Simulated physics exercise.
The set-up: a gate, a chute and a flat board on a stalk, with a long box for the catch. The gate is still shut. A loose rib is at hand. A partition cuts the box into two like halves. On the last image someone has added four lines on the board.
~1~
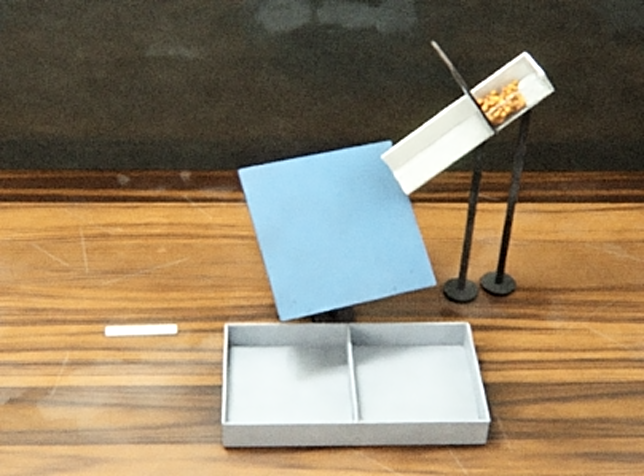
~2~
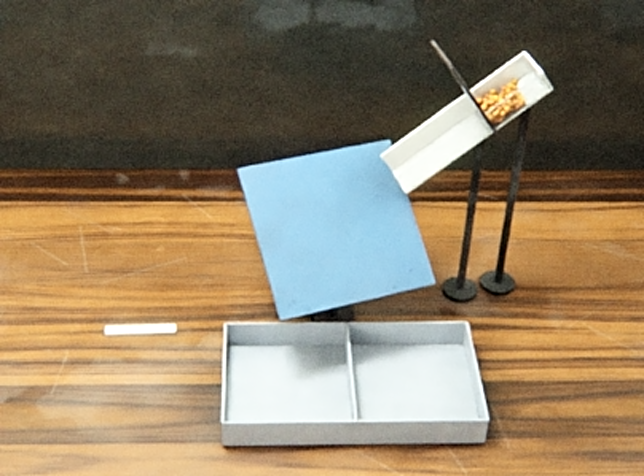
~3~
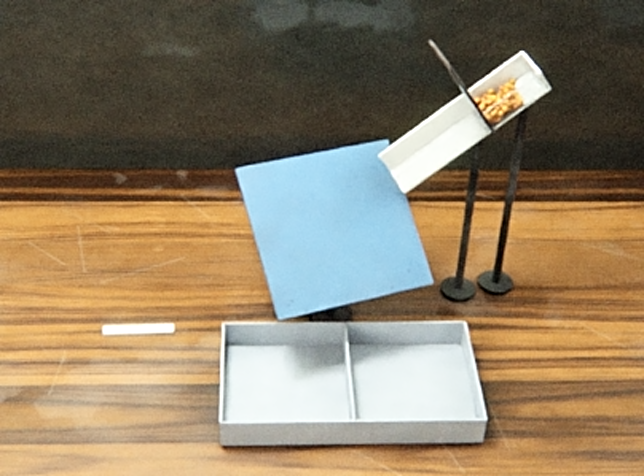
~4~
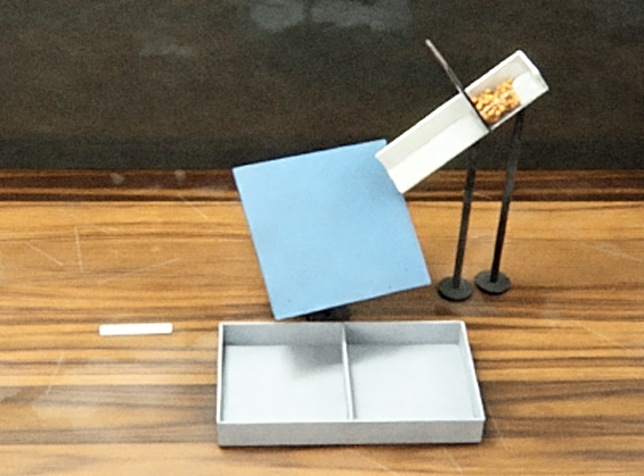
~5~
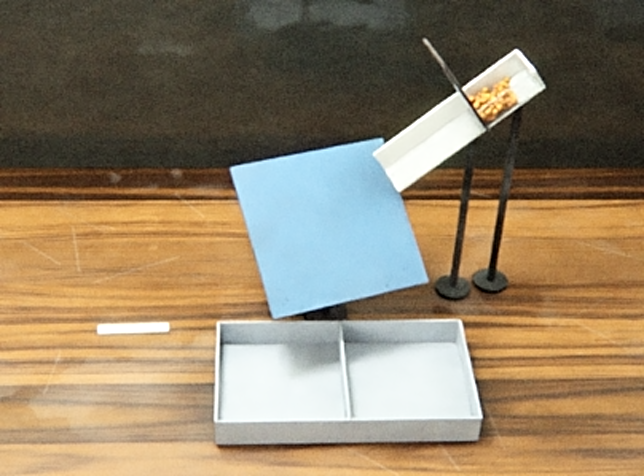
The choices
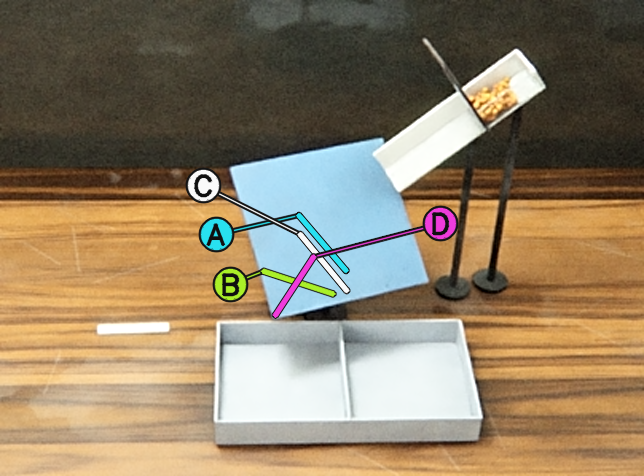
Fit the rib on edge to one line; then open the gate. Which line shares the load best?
Best: D.
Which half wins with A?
The right half.
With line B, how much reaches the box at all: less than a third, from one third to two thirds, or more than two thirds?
More than two thirds.
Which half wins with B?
The right half.
On the marked copy, line A from (298, 215) to (346, 270); line B from (263, 271) to (333, 293); line C from (300, 234) to (346, 290); line D from (313, 256) to (275, 315).
Choosing A, of what is caught, not one piece in the left half, every piece in the right.
Choosing B, of what is caught, about a tenth in the left half, almost all in the right.
Choosing C, of what is caught, just a few in the left half, almost all in the right.
Choosing D, of what is caught, roughly two thirds in the left half, roughly a third in the right.
